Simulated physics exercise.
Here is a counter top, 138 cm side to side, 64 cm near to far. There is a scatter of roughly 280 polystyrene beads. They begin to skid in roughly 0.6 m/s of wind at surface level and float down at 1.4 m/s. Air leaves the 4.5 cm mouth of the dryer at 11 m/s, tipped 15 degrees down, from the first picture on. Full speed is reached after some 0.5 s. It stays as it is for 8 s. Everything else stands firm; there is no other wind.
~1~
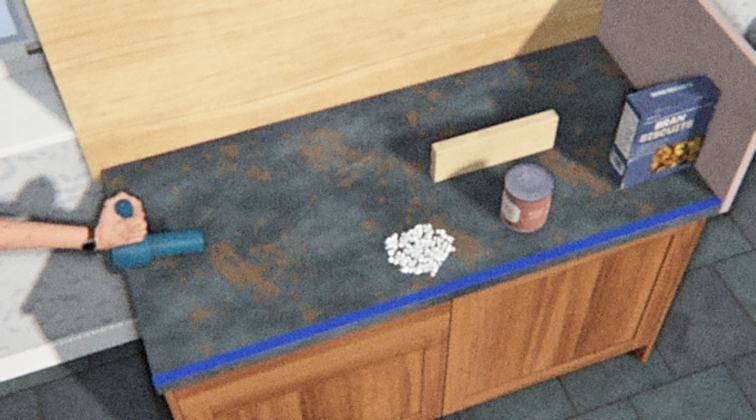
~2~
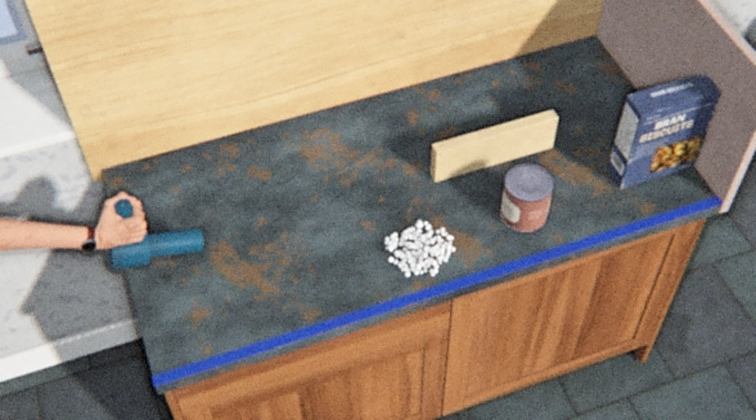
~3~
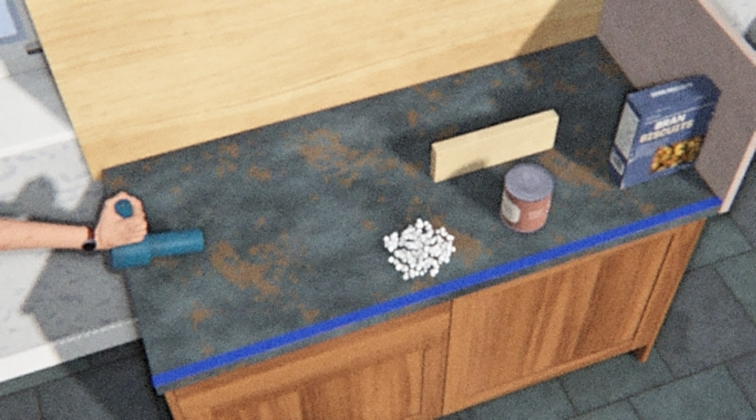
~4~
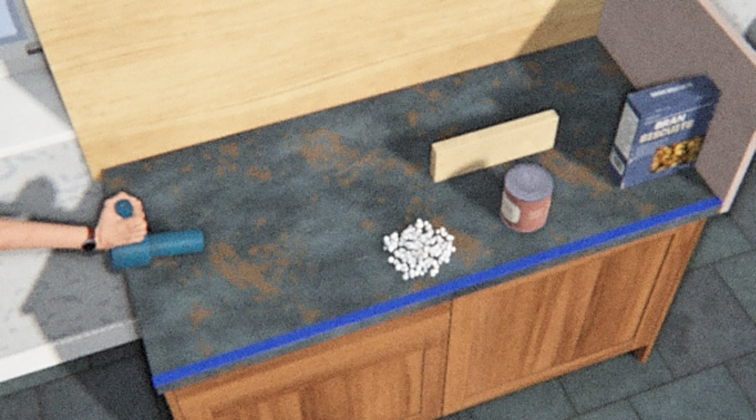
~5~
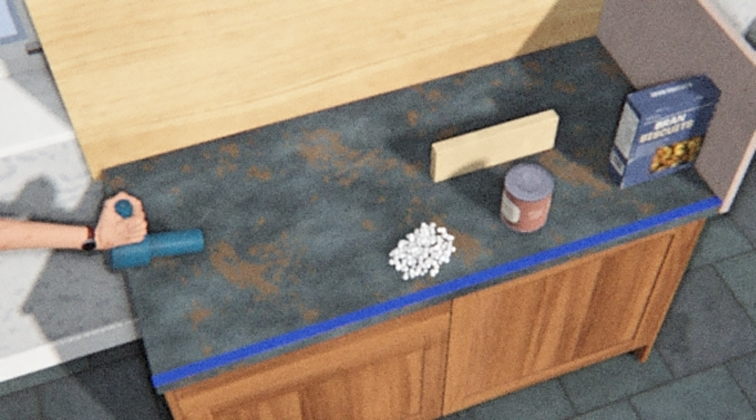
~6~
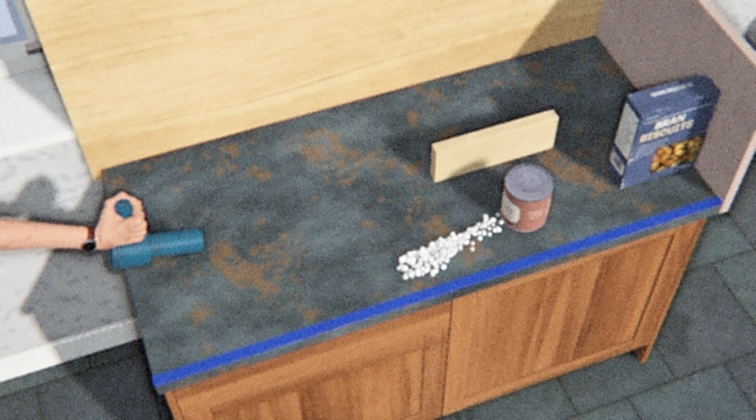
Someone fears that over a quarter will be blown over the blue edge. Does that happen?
More than a quarter over the blue edge: Yes.
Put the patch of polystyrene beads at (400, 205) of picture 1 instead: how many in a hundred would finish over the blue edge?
Then about 30 %.
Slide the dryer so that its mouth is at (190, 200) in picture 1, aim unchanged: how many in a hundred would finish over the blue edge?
In that case some 100 per cent.
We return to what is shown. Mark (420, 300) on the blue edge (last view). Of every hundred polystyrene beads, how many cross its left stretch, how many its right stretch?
Some 0 % left, 100 % right.
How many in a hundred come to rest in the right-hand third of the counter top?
About 4 %.
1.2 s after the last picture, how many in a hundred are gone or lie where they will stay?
About 100 %.
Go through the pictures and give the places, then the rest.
In the first picture, the middle of the polystyrene beads is near (421, 250), none has stirred yet and the mouth of the dryer is at (201, 240).
In the second picture, the middle of the polystyrene beads is near (421, 246), none has stirred yet and the blue edge is centred on (458, 289).
In the third picture, the middle of the polystyrene beads is near (421, 246), none has stirred yet, the top of a tin is at (529, 182) and the top of a board is at (496, 131).
In the fourth picture, the middle of the polystyrene beads is near (421, 246) and none has stirred yet.
In the fifth picture, the middle of the polystyrene beads is near (421, 250), the farthest in sight from the dryer is at (453, 250) and about 10 % have left their places.
In the sixth picture, the middle of the polystyrene beads is near (439, 249), the farthest in sight from the dryer is at (501, 223) and about 55 % have left their places.
Then, 1.2 s after the last picture the count stands so, 95 % are over the blue edge.
Then, 2.1 s after the last picture the count stands so, 95 % are over the blue edge.
Then, 4.0 s after the last picture the count stands so, 95 % are over the blue edge.
Then, 7.6 s after the last picture, at the end, 96 % are over the blue edge.
